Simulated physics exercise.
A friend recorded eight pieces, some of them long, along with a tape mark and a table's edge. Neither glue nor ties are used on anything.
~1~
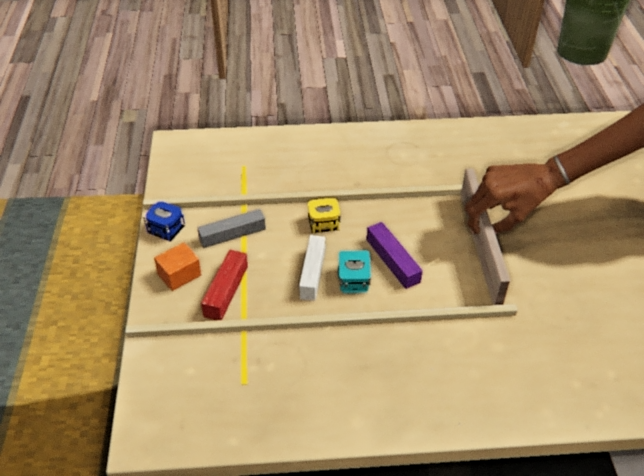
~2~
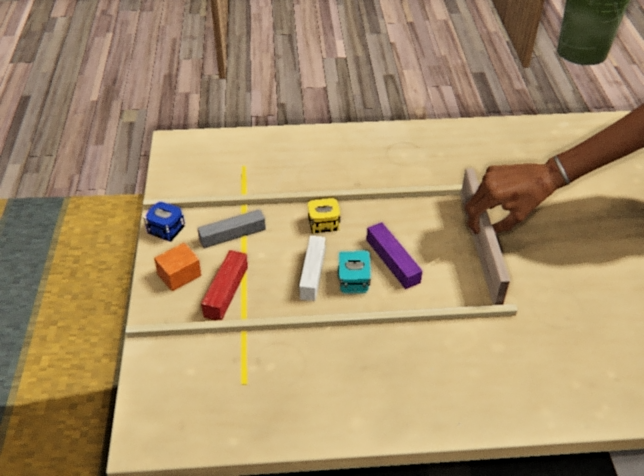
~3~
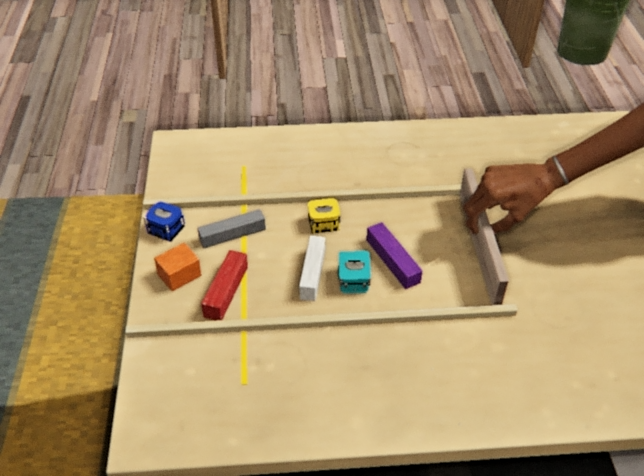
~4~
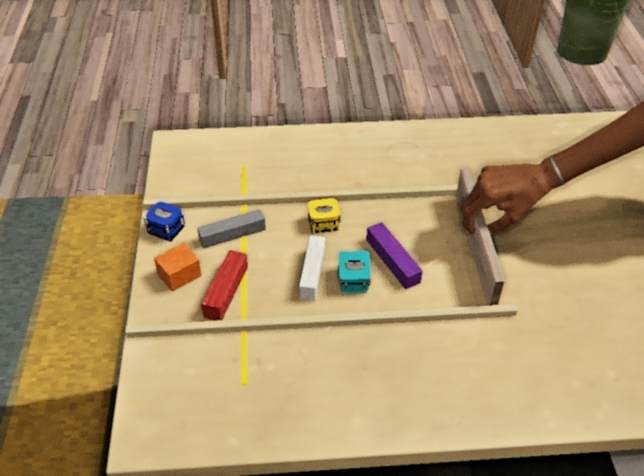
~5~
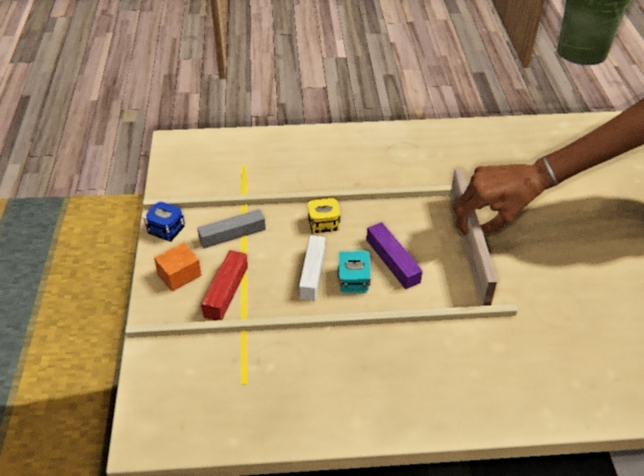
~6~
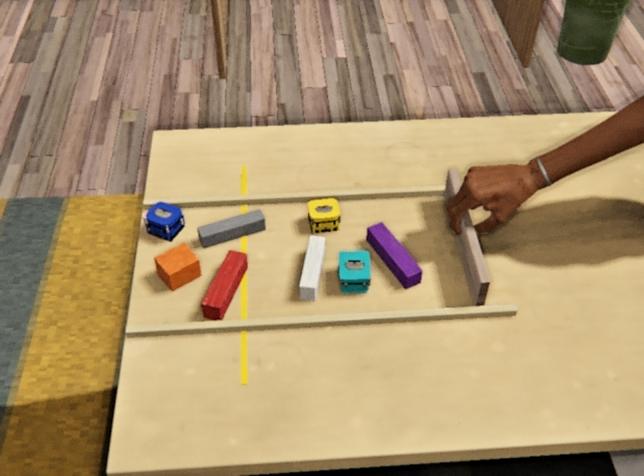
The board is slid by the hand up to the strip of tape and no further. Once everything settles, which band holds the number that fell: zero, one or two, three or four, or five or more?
The table loses no piece at all.
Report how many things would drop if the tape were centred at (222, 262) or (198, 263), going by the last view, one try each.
In order, 1 and 2.
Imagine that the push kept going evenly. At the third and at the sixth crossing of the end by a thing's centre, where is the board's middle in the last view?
It sits near (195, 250), and then near (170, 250).
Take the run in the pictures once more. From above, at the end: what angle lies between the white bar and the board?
The angle is some 0°.
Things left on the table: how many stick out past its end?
It comes to 1.
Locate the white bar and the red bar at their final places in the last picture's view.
Roughly (187, 274); the other one roughly (167, 288).
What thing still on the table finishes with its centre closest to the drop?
It's the orange block.
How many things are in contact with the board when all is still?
Tally at the end: 2.
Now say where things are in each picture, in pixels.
In the first frame, blue case (165, 221); orange block (178, 266); red bar (225, 284); board (483, 234); tape (244, 260).
In the second frame, orange block (178, 267); white bar (313, 268).
In the third frame, red bar (226, 285); grey bar (232, 229).
In the fourth frame, blue case (165, 221); yellow case (324, 216).
In the fifth frame, orange block (178, 267); purple bar (394, 255).
In the sixth frame, blue case (165, 221); orange block (178, 267); red bar (226, 285); board (465, 235); tape (244, 260).
Soon after, none off yet; blue case at rest near (165, 221); orange block at rest near (178, 267); red bar at rest near (226, 285).
In the end, the number that fall off is zero.
